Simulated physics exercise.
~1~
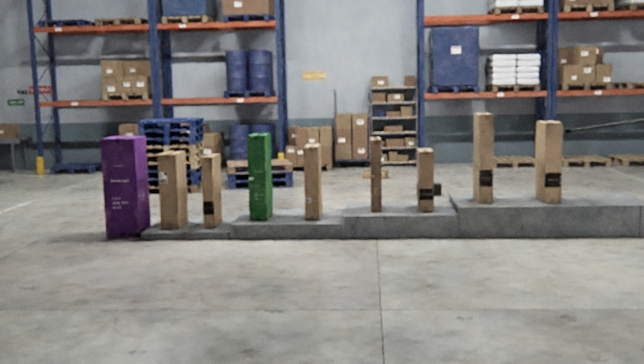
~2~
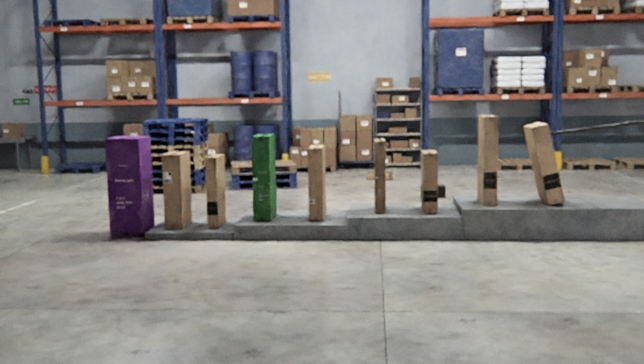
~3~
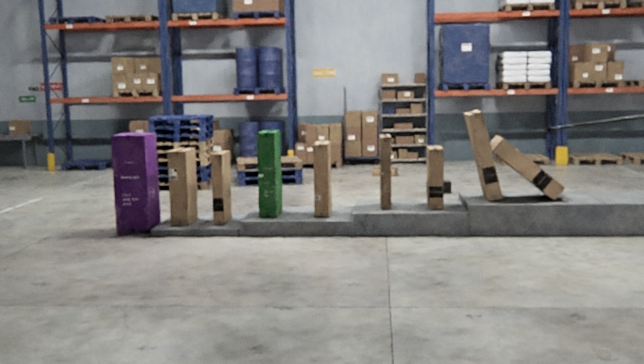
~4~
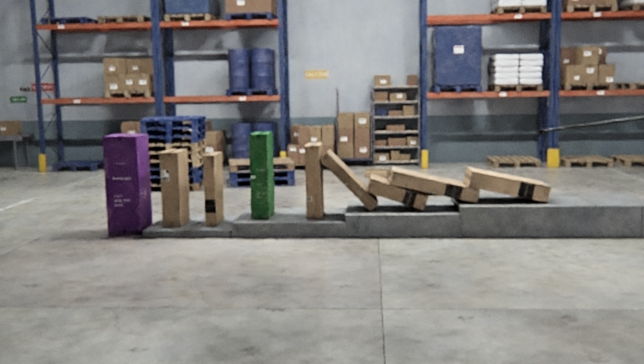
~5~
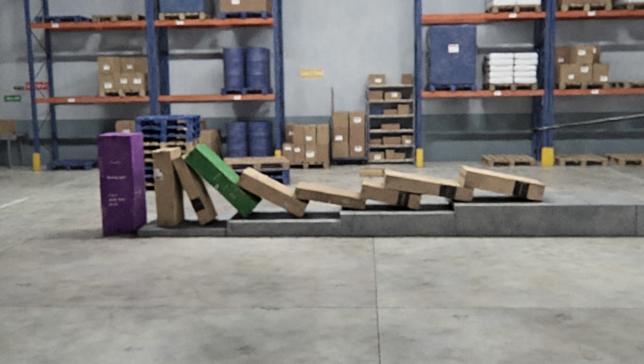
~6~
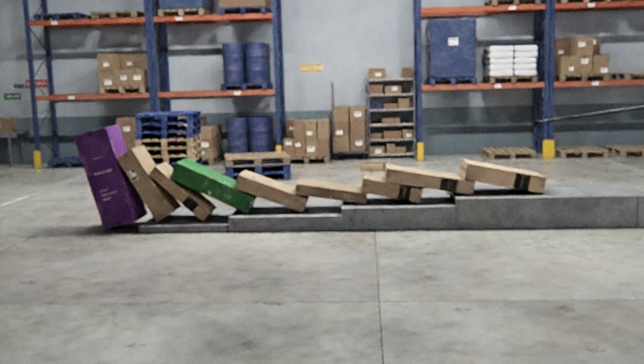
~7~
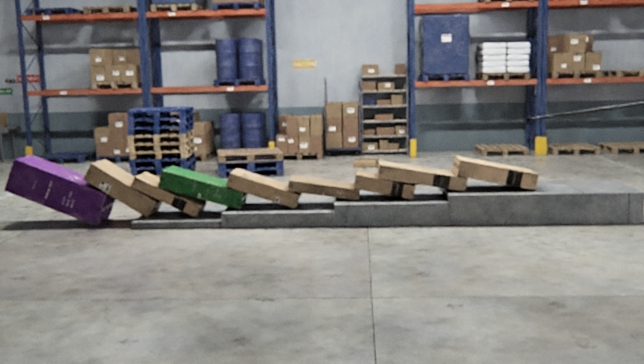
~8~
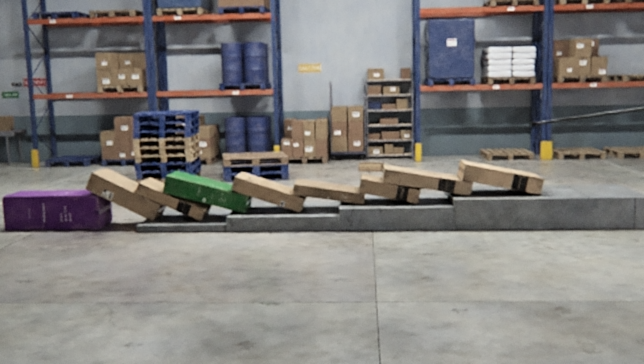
The rightmost tall carton on a row of low steps in a warehouse tips left into its neighbour, and the cartons topple one after another down the steps, including a green one, until the purple carton at the left end falls and lies flat on the floor.
